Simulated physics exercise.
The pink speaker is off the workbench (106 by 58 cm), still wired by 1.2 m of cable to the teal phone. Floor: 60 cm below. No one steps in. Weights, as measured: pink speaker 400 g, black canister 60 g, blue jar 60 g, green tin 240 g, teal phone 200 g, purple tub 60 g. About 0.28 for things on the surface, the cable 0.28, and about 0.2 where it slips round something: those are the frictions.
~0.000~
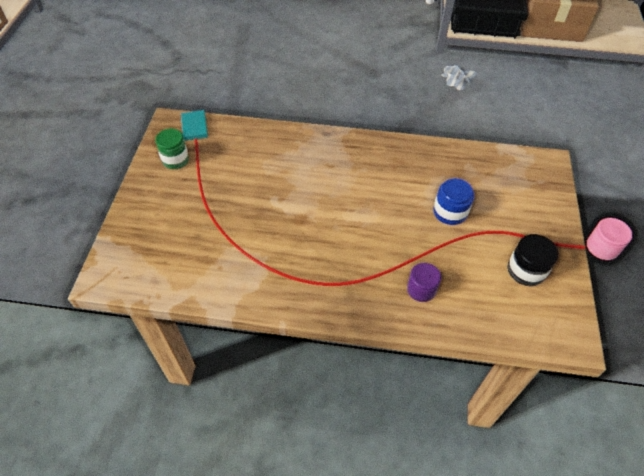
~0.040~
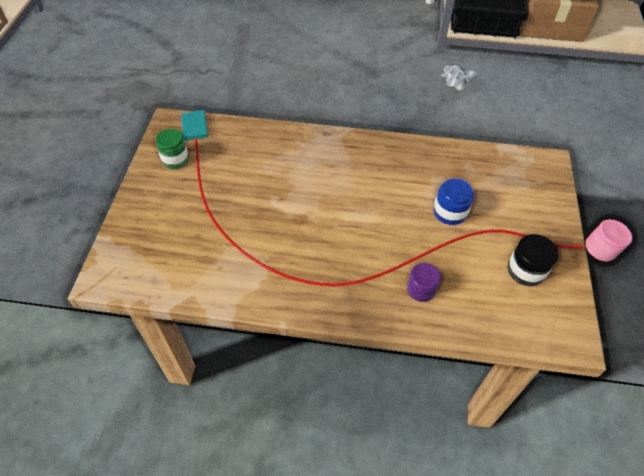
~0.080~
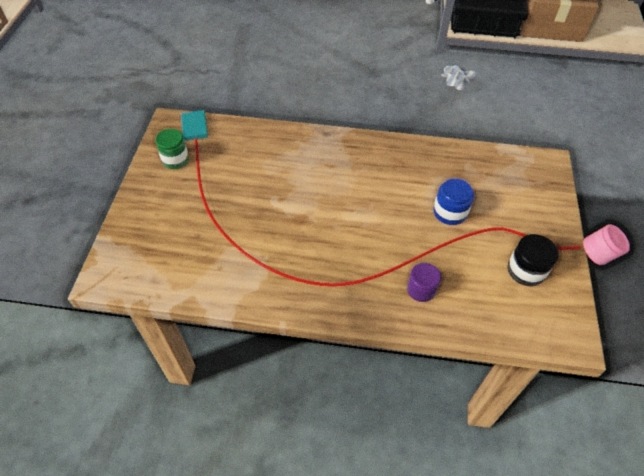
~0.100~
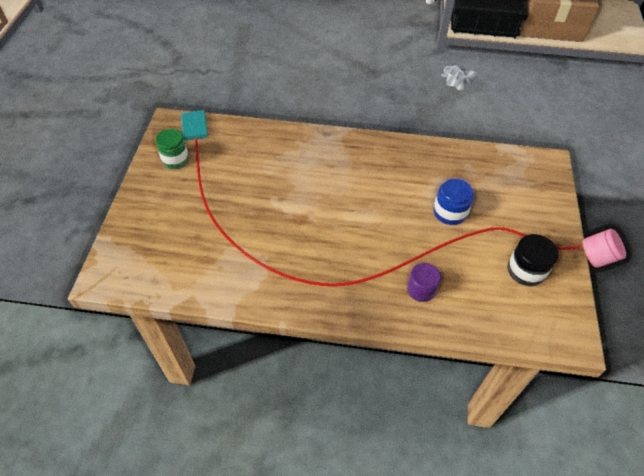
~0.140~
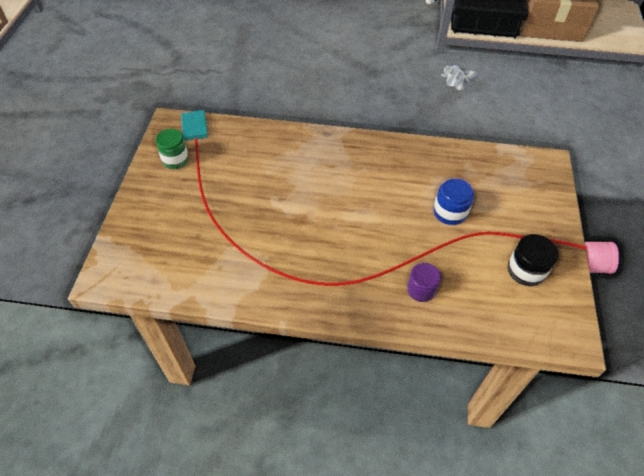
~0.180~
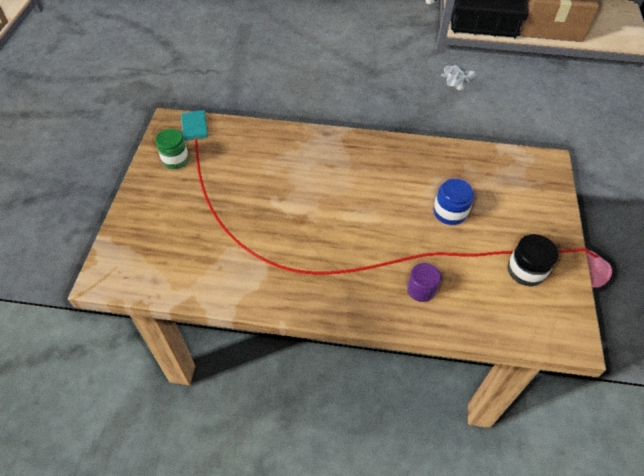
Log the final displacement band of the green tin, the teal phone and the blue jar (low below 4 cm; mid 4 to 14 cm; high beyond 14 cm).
Log: Green tin low, teal phone high, blue jar high.
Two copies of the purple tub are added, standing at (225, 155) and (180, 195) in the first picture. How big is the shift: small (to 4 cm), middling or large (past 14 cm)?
I'd call it a long shift for the first one and a short shift for the second one.
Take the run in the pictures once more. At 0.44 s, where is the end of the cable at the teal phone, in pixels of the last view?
Approximate position: (278, 136).
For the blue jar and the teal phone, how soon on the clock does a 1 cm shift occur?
For the blue jar it's 0.32 s, while the teal phone gets there at 0.32 s.
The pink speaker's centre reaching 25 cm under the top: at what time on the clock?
That comes at 0.28 seconds.
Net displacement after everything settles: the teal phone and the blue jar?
Teal phone roughly 80 cm, blue jar over the edge.
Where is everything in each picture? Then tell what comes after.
Green tin (169, 137); teal phone (194, 123); blue jar (458, 189); cable runs through (436, 248) (335, 284) (236, 245) (199, 177), in the first frame.
Pink speaker (615, 232); cable runs through (335, 285) (199, 177), in the second frame.
Pink speaker (606, 245); cable runs through (335, 285) (199, 177), in the third frame.
Pink speaker (604, 248); cable runs through (335, 285) (199, 177), in the fourth frame.
Pink speaker (599, 257); cable runs through (335, 284) (199, 177), in the fifth frame.
Green tin (169, 137); teal phone (194, 123); blue jar (458, 190); cable runs through (452, 254) (343, 272) (240, 244) (200, 177), in the sixth frame.
After 0.4 s, the cable's tail end at (278, 136); teal phone 20 cm off its start, blue jar 14 cm off its start, pink speaker over the edge.
After 0.7 s, the cable's tail end at (413, 175); teal phone 54 cm off its start, blue jar 28 cm off its start, pink speaker over the edge.
After 0.9 s, the cable's tail end at (510, 208); teal phone 76 cm off its start at (492, 208), blue jar over the edge, pink speaker over the edge.
After 1.2 s, the cable's tail end at (534, 216); teal phone 81 cm off its start, blue jar over the edge, pink speaker over the edge.
After 2.4 s, the cable's tail end at (534, 216); teal phone 81 cm off its start at (515, 214), blue jar over the edge, green tin 0 cm off its start at (169, 137), pink speaker over the edge.
